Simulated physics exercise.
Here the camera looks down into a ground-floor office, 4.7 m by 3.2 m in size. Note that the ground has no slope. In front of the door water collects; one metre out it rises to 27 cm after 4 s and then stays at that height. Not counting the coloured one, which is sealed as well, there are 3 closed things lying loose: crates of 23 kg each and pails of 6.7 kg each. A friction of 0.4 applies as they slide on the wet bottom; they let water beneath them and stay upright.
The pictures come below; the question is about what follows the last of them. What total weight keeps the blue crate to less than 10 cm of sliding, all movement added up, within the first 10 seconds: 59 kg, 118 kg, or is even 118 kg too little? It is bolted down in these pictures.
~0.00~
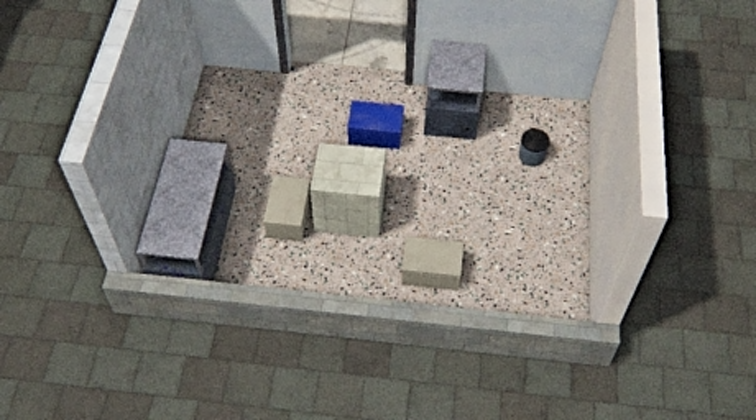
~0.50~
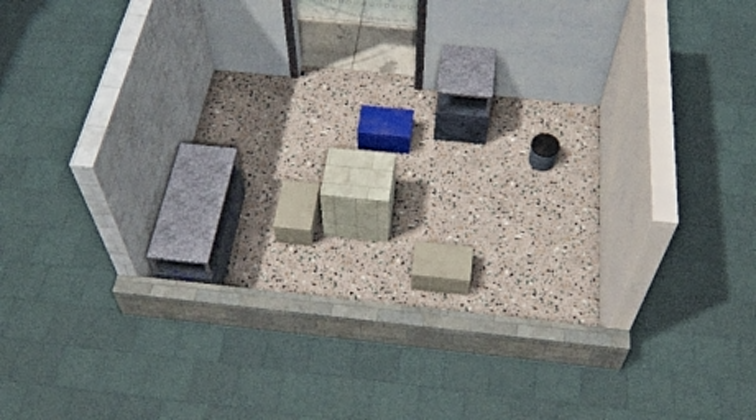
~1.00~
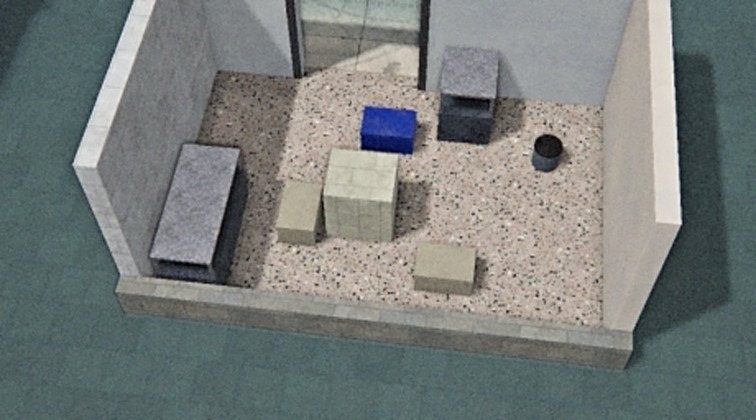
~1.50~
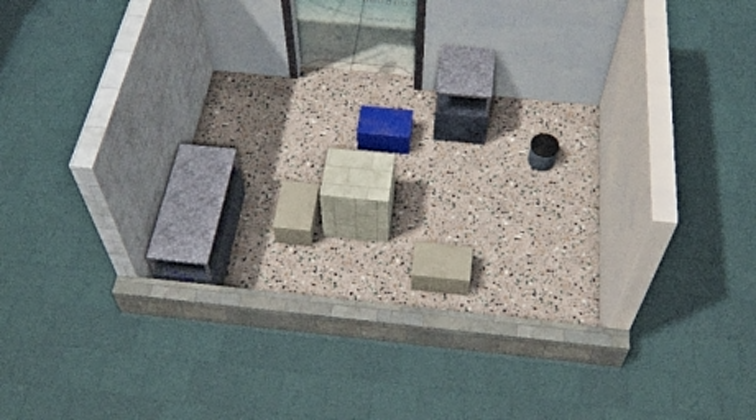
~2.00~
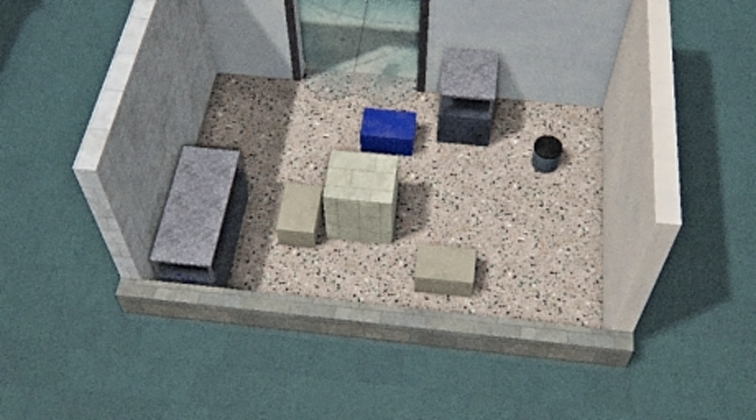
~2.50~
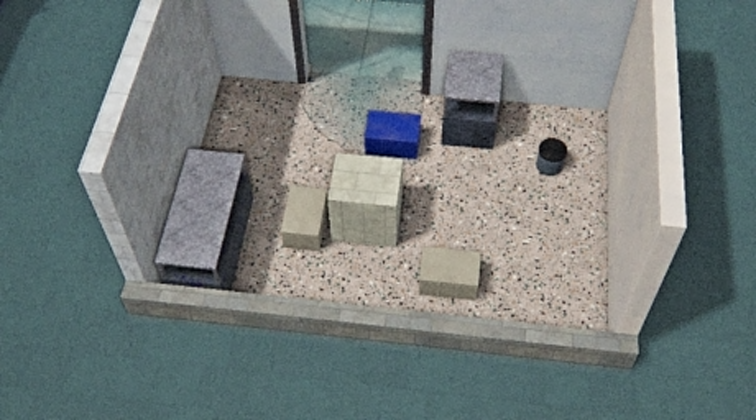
Only 118 kg does it.
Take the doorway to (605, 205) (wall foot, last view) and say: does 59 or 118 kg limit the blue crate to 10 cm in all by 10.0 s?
If so, even the lighter mass works.
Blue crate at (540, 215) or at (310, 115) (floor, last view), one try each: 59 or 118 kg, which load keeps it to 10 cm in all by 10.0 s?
Well, first the light mass is sufficient, and next only the heavy mass succeeds.
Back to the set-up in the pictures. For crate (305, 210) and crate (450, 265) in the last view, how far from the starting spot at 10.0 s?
Respectively 250 and 140 cm.
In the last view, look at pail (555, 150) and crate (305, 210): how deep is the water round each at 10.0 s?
Depth approx. 3 cm / 15 cm.
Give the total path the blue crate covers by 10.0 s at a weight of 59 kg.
Around 100 centimetres in total.
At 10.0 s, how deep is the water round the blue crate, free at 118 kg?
Around 14 cm.
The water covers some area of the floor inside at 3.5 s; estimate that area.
About 2.5 m2.
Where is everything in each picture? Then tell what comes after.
The first picture shows the blue crate at (376, 116), on the bottom; water covers 0.0 m2; 0 of 4 have shifted.
The second picture shows the blue crate at (386, 121), on the bottom; water covers 0.0 m2; 0 of 4 have shifted.
The third picture shows the blue crate at (389, 122) rests on the ground; water covers 0.0 m2; 0 of 4 have shifted.
The fourth picture shows the blue crate at (385, 121) rests on the ground; 0.0 m2 under water; 0 of 4 have shifted.
The fifth picture shows the blue crate at (388, 123), on the bottom; water covers 0.2 m2; 0 of 4 have shifted.
The sixth picture shows the blue crate at (393, 126) rests on the ground; 0.9 m2 under water; 0 of 4 have shifted.
After 3.5 s the blue crate would be 0 cm from its start with 59 kg and 0 cm from its start with 118 kg; 7 cm of water round it then.
After 4.5 s the blue crate would be 6 cm from its start with 59 kg and 0 cm from its start with 118 kg; 10 cm of water round it then.
After 7.0 s the blue crate would be 46 cm from its start with 59 kg and 0 cm from its start with 118 kg; 11 cm of water round it then.
After 10.0 s the blue crate would be 88 cm from its start with 59 kg and 0 cm from its start with 118 kg; 14 cm of water round it then.
